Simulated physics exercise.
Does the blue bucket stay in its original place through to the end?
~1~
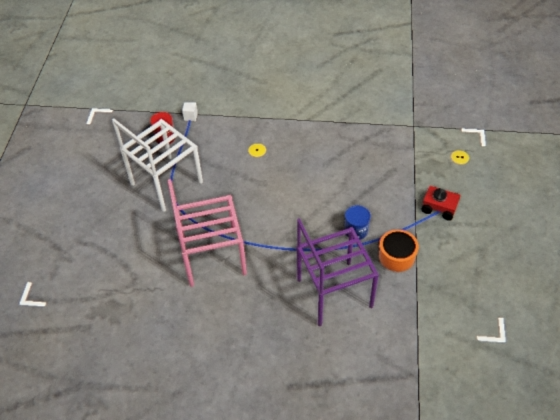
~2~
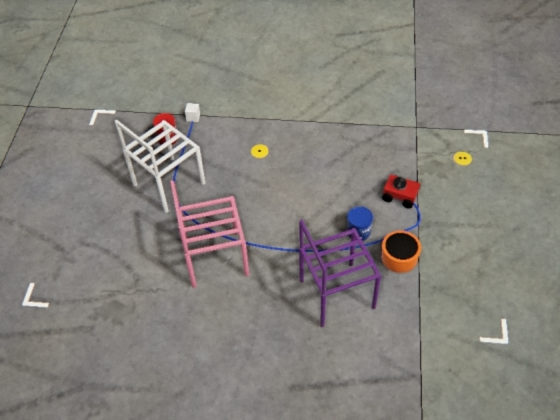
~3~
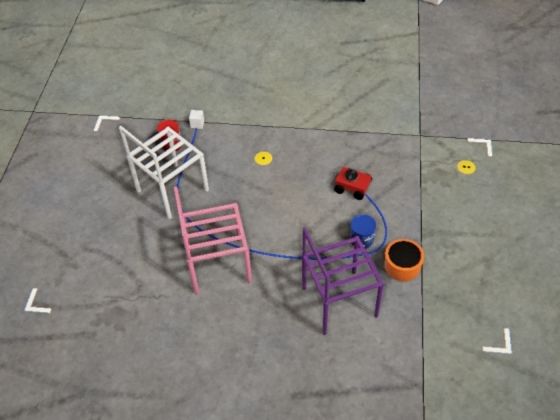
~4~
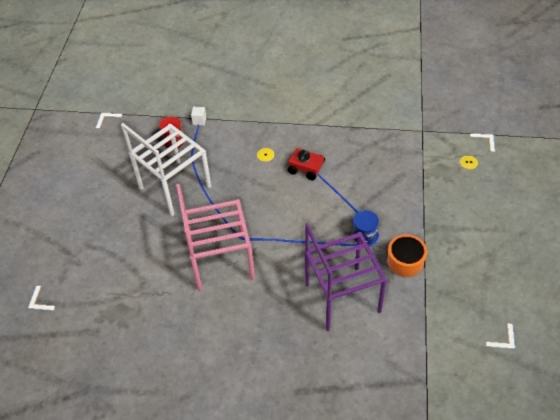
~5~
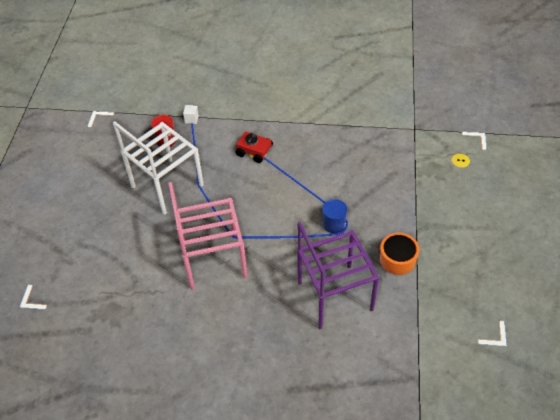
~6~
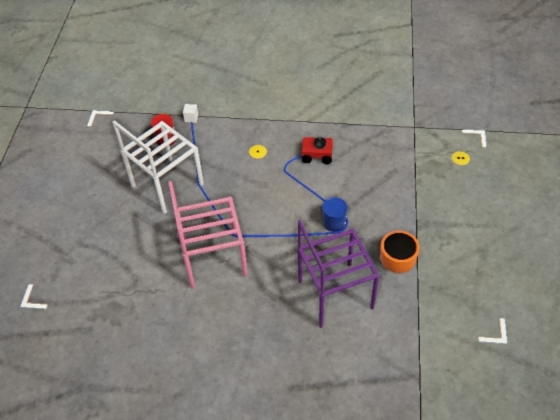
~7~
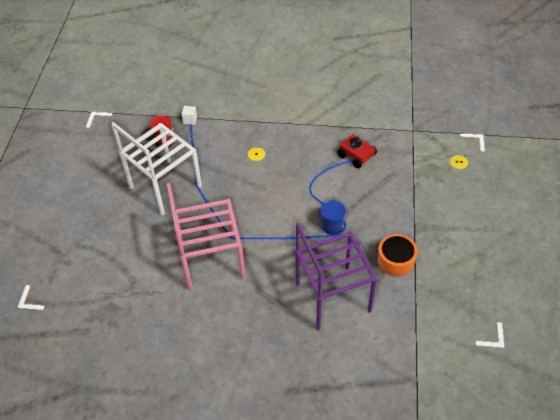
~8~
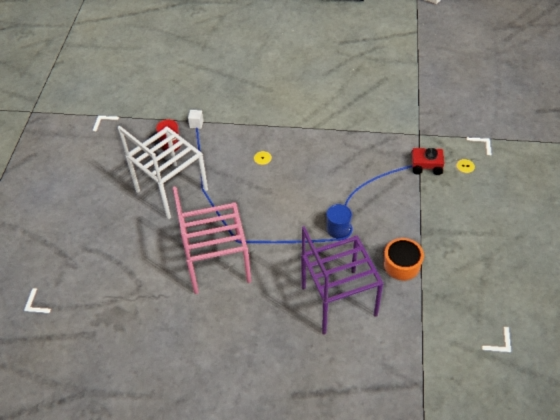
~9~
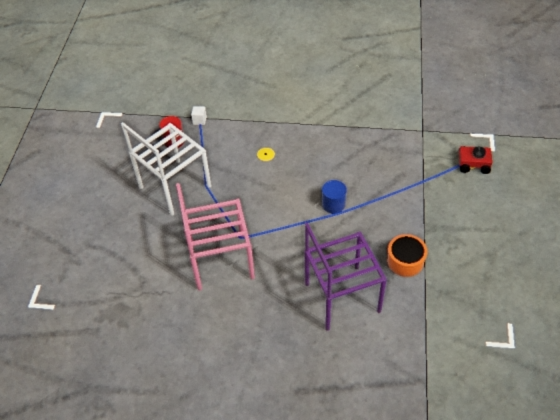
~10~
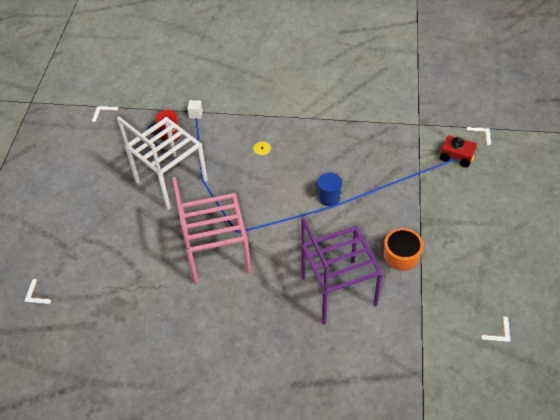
No, the blue bucket gets shifted. It ends up a little further left and further up than where it began, still upright.
